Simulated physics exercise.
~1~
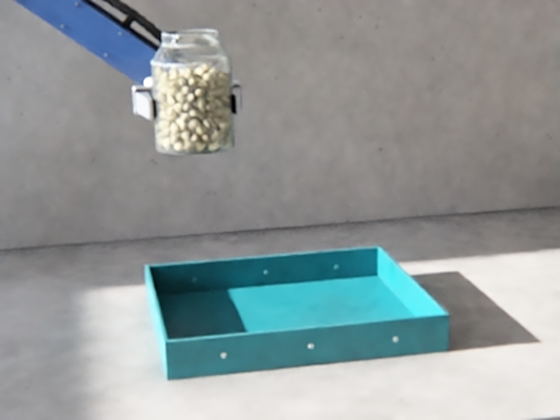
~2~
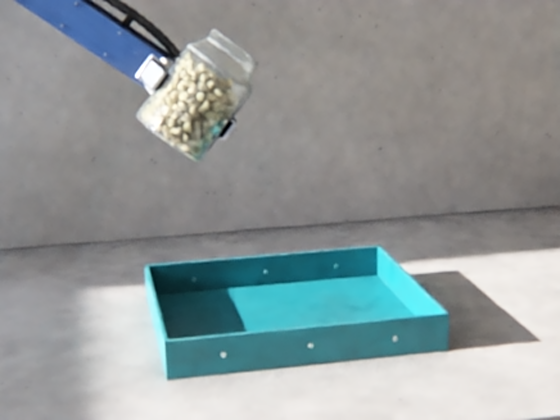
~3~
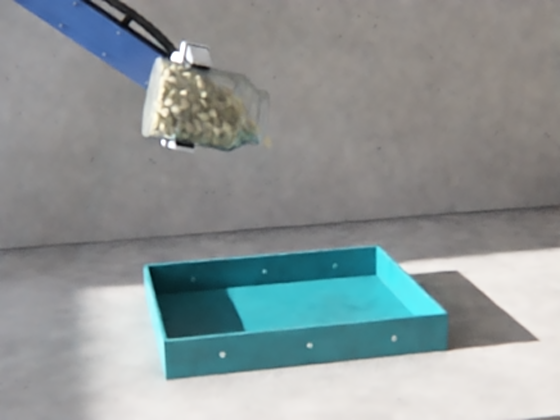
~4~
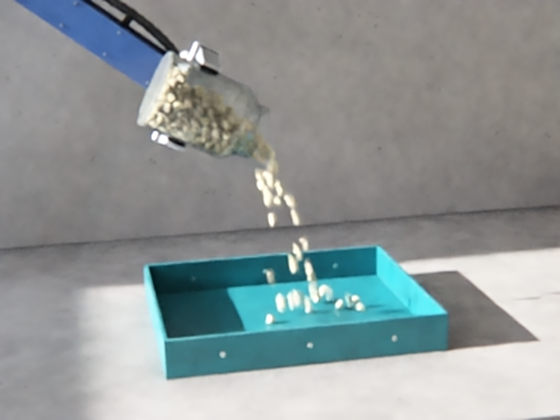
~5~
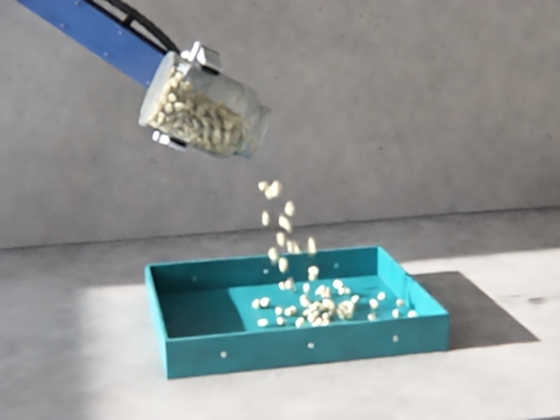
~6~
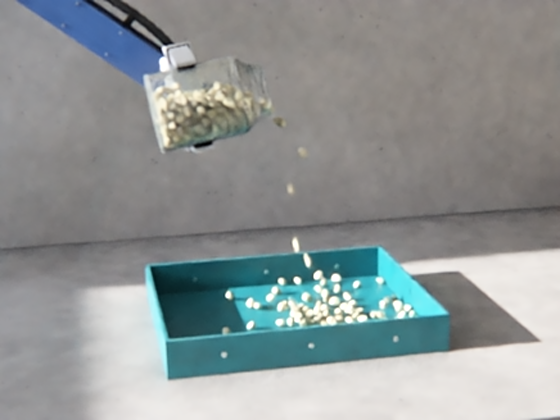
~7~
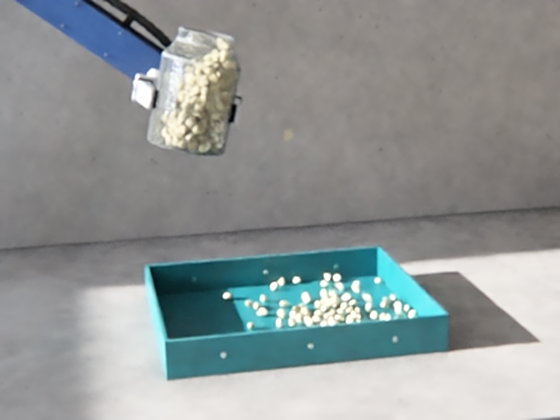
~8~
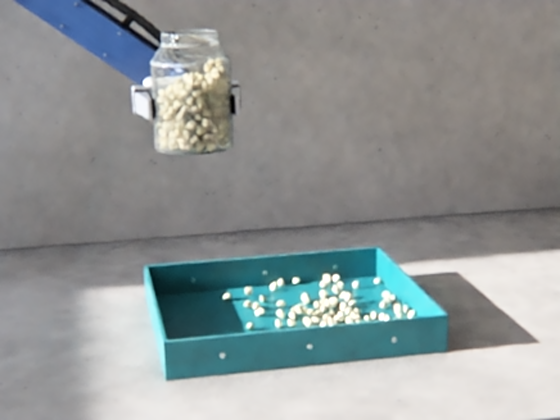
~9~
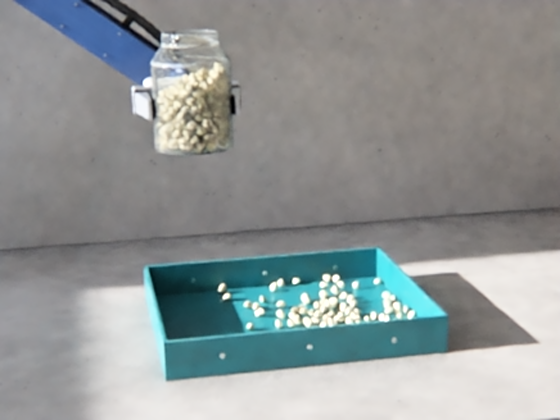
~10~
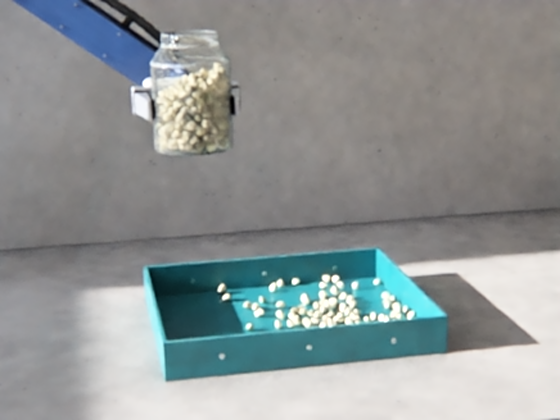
A blue robot arm tipped a glass jar of pale dried beans to the right, spilling some into a teal tray below, then turned it upright again, with most of the beans still inside and the rest scattered across the tray.
